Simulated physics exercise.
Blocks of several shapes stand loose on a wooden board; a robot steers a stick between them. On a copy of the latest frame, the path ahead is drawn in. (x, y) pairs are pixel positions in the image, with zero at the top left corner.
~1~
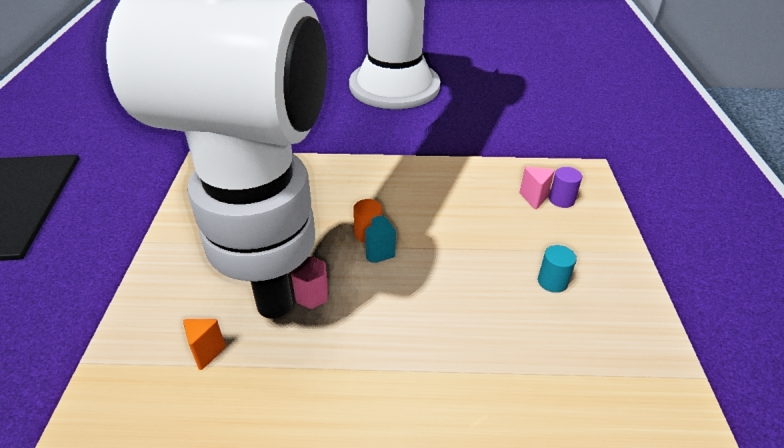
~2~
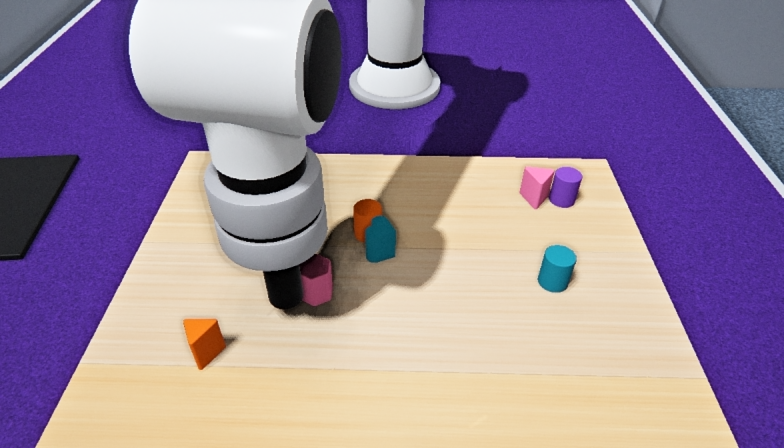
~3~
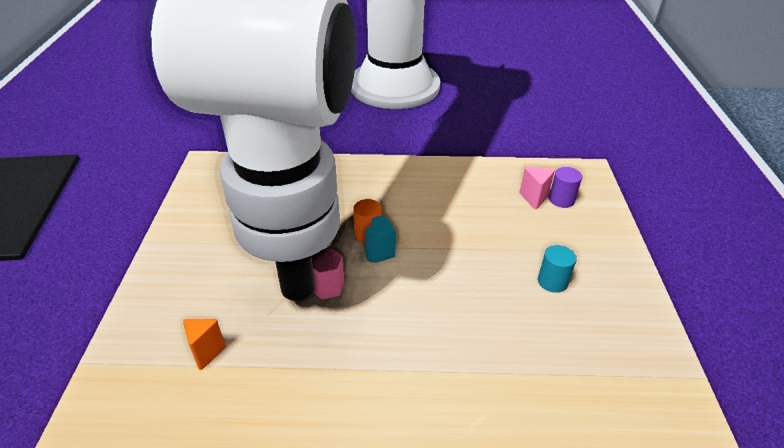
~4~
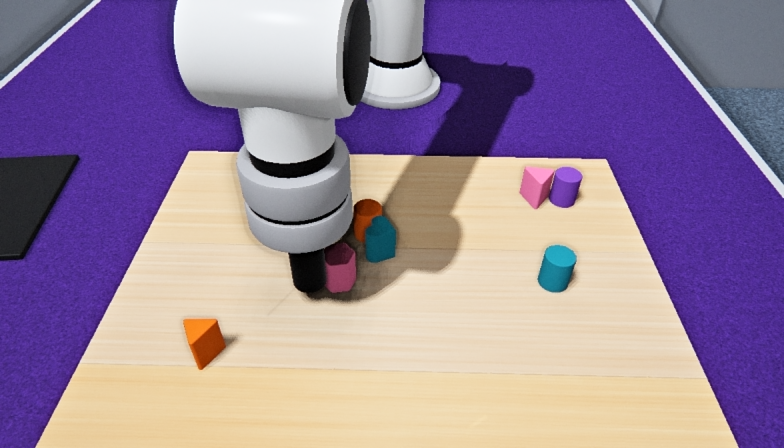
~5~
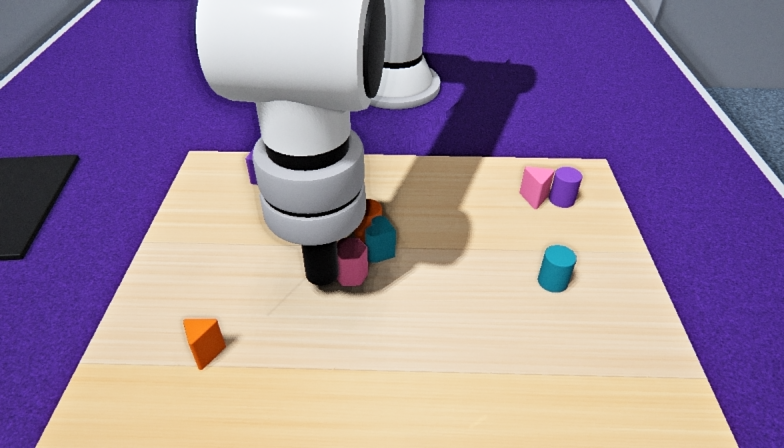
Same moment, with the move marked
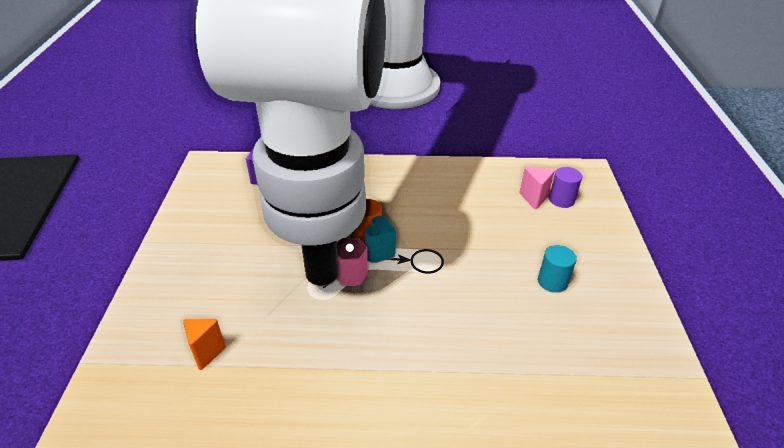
The footage shows a white robot arm steering a black stick across a wooden board, pushing a pink hexagonal block right and slightly away from the viewer, up close to the orange and turquoise blocks, while other blocks stay still.
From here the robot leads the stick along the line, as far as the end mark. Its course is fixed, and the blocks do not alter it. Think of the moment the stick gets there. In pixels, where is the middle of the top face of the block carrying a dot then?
I'd say the block carrying a dot ends with its top centre at (460, 234).
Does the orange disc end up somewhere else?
That would be a no.
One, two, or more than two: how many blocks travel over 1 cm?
The result: Two blocks.
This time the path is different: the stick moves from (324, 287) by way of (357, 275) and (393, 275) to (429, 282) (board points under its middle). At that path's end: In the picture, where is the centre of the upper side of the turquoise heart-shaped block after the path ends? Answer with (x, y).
The centre of its top face lies at (406, 209).
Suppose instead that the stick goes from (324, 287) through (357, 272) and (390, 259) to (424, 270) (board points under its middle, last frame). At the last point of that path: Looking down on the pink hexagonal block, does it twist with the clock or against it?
From the top, the block rotates counterclockwise.
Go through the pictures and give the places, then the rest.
The first picture shows tip of the stick (275, 305), middles of tops, pink hexagonal block (309, 268), orange disc (367, 207), turquoise heart-shaped block (380, 226).
The second picture shows stick (286, 297), pink hexagonal block (313, 266).
The third picture shows stick (298, 288), pink hexagonal block (325, 259).
The fourth picture shows stick (310, 281), pink hexagonal block (337, 254).
The fifth picture shows stick (322, 274), pink hexagonal block (350, 248), orange disc (367, 207), turquoise heart-shaped block (380, 226).
The line goes from (324, 287) via (351, 264) and (388, 259), ending at (427, 261); the dot is on the pink hexagonal block.
What follows on the original path. One third of the way, stick (351, 251); pink hexagonal block (382, 234), turned 35° clockwise; turquoise heart-shaped block (398, 217), turned 45° anticlockwise.
Two thirds of the way, stick (390, 246); pink hexagonal block (421, 233), turned 35° clockwise; turquoise heart-shaped block (410, 214).
At the end, stick (428, 248); pink hexagonal block (461, 234), turned 30° clockwise; orange disc unmoved; turquoise heart-shaped block (412, 213), turned 125° anticlockwise.
